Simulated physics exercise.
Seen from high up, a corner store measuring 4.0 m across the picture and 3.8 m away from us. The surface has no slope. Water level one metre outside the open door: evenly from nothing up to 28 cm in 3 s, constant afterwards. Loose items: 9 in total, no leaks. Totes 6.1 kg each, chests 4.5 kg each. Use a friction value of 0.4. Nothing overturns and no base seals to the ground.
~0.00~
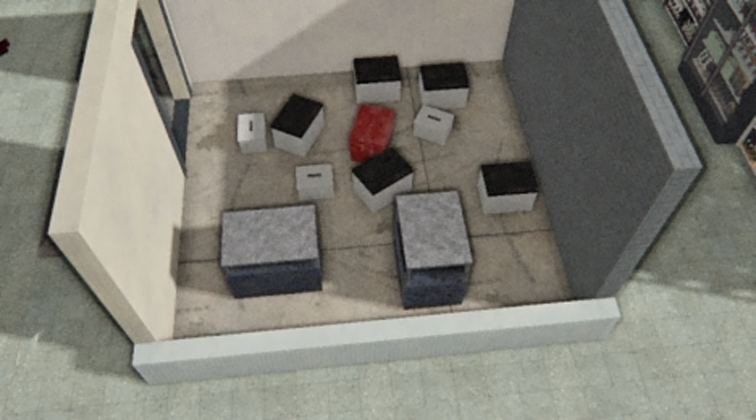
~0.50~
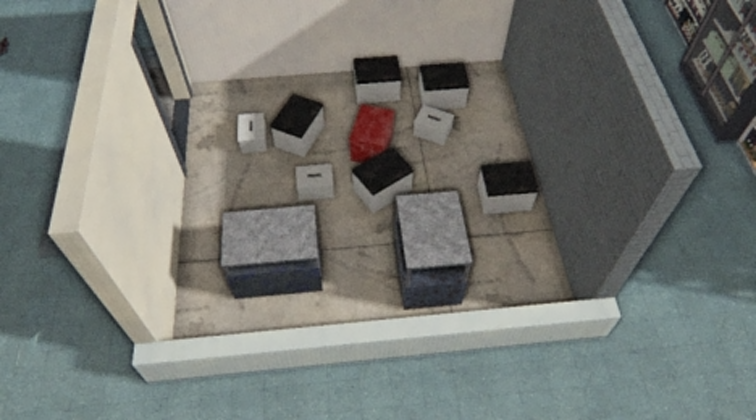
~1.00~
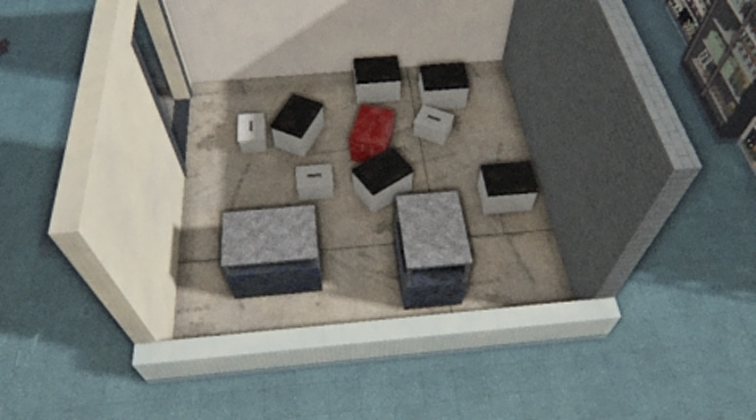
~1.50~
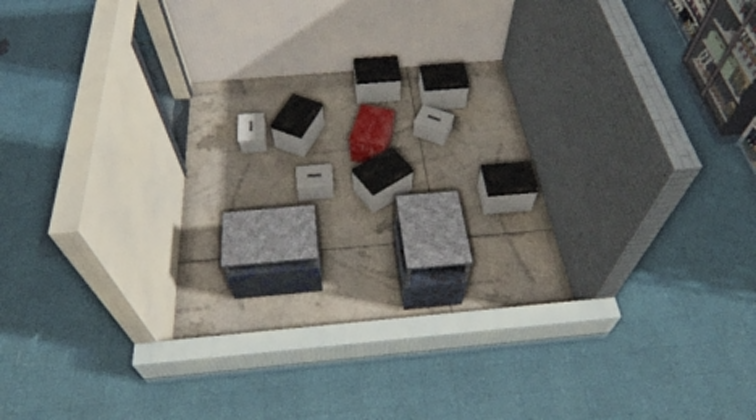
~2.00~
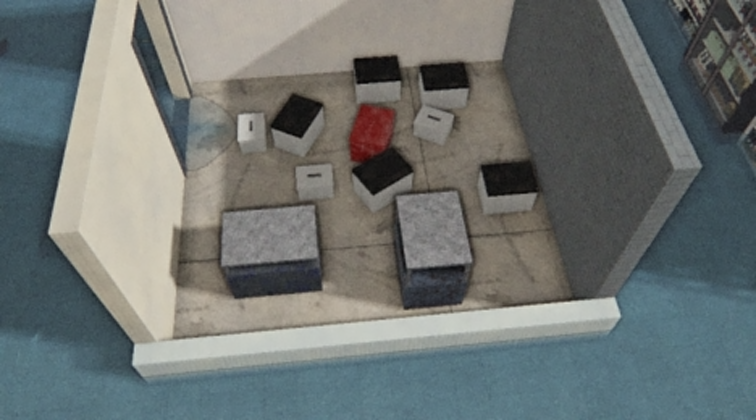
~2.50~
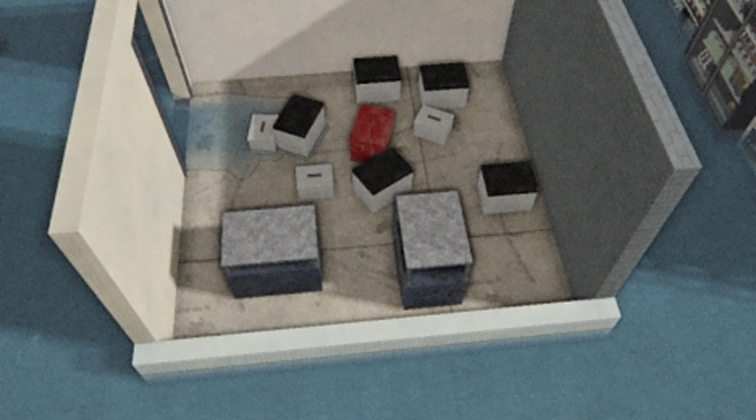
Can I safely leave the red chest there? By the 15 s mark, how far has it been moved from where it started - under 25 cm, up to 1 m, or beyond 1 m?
It has been moved beyond 1 m.
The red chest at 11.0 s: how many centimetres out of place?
Some 200 cm from the start.
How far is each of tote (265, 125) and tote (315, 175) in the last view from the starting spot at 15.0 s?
They sit 30 cm and 200 cm away, in the order given.
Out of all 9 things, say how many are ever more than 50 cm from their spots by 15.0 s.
Result: 9.
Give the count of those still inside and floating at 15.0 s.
It comes to 9.
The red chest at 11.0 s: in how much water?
Somewhere close to 22 cm.
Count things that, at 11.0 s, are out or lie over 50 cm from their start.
Answer: 9.
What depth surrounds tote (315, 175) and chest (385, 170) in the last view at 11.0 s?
Depth approx. 8 cm / 21 cm.
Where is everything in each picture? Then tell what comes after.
In the first frame, the red chest at (372, 125), on the bottom; water covers 0.0 m2; 0 of 9 have shifted.
In the second frame, the red chest at (372, 125), on the bottom; water covers 0.0 m2; 0 of 9 have shifted.
In the third frame, the red chest at (372, 125) rests on the ground; 0.0 m2 under water; 0 of 9 have shifted.
In the fourth frame, the red chest at (372, 125) rests on the ground; 0.0 m2 under water; 0 of 9 have shifted.
In the fifth frame, the red chest at (372, 125), on the bottom; 0.5 m2 under water; 0 of 9 have shifted.
In the sixth frame, the red chest at (372, 125), on the bottom; 1.3 m2 under water; 1 of 9 have shifted.
After 3.5 s the red chest is near (396, 126), 0.3 m from its start, aground; 0 afloat.
After 6.8 s the red chest is near (502, 161), 1.5 m from its start, afloat; 8 afloat.
After 11.0 s the red chest is near (521, 232), 2.2 m from its start, afloat; 9 afloat.
After 15.0 s the red chest is near (508, 214), 1.9 m from its start, afloat; 9 afloat.
